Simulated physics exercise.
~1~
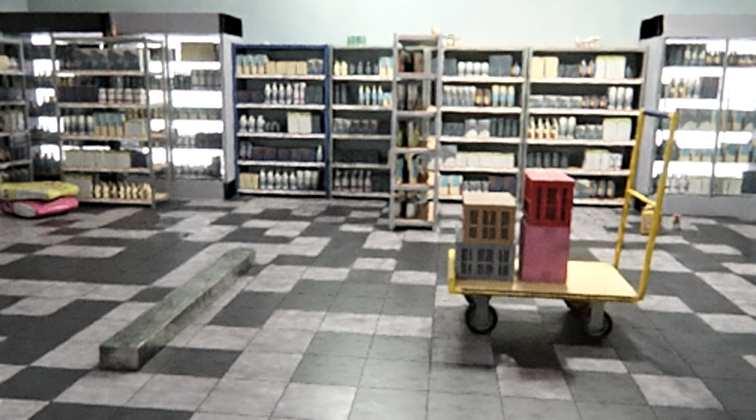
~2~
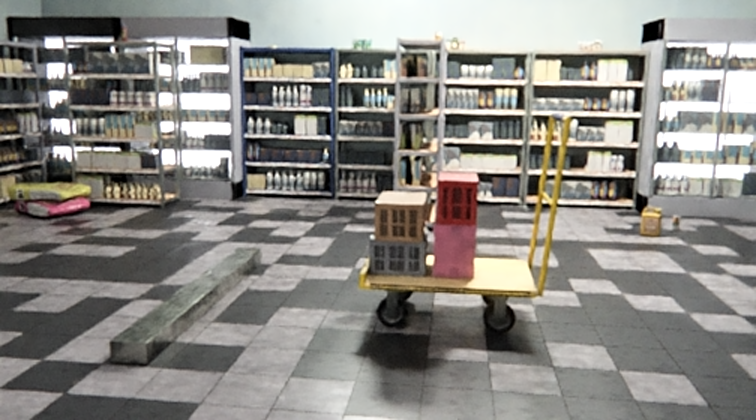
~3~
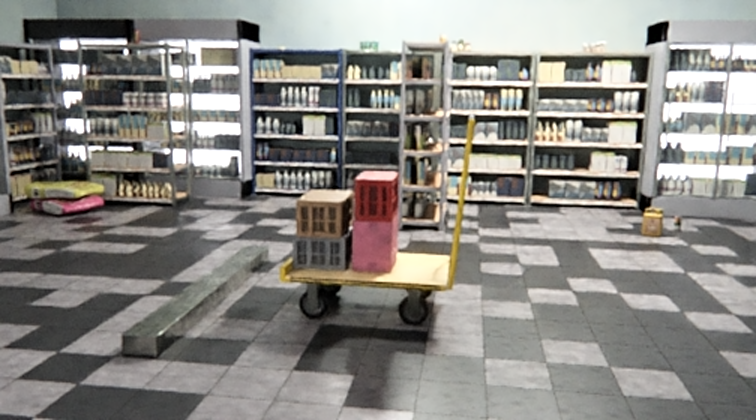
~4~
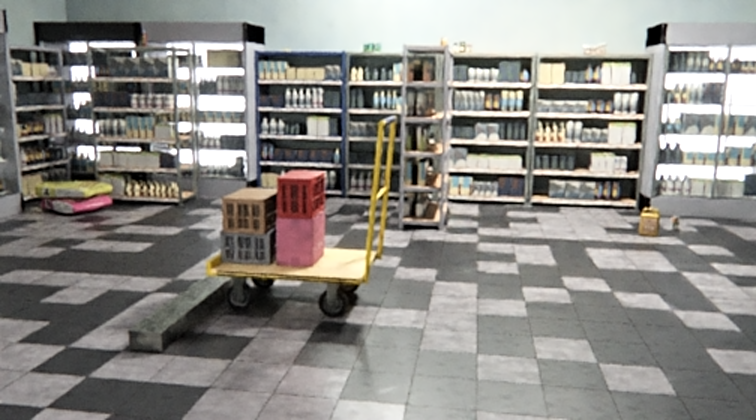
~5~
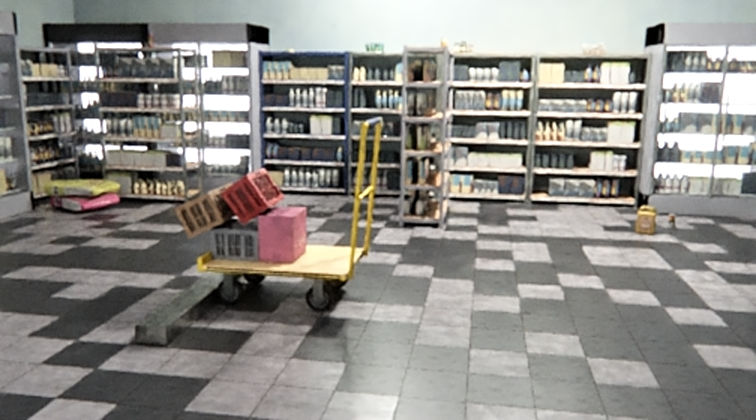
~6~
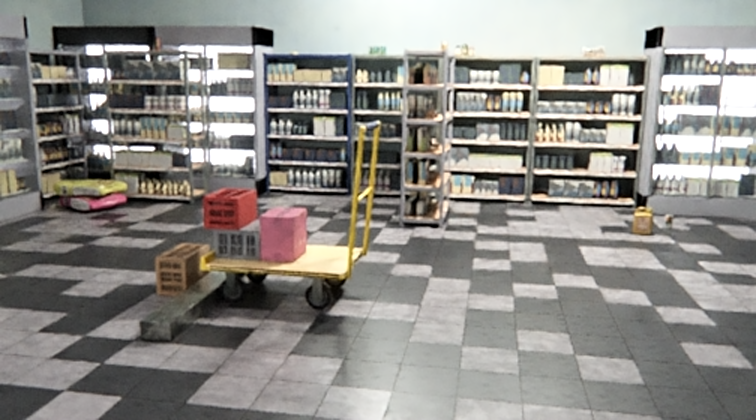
A yellow platform trolley with an upright handle at its right end rolls left across the checkered grey floor of a shop, seen from the side with stocked shelves behind and the view drifting slightly. It carries a brown crate on a grey crate at the left, beside a red crate on a pink parcel. The trolley reaches a low concrete kerb and stops abruptly. The two upper crates pitch forward to the left. The brown one tumbles over the front edge and ends tipped by the kerb, while the red one lands on the grey crate, beside the upright pink parcel.
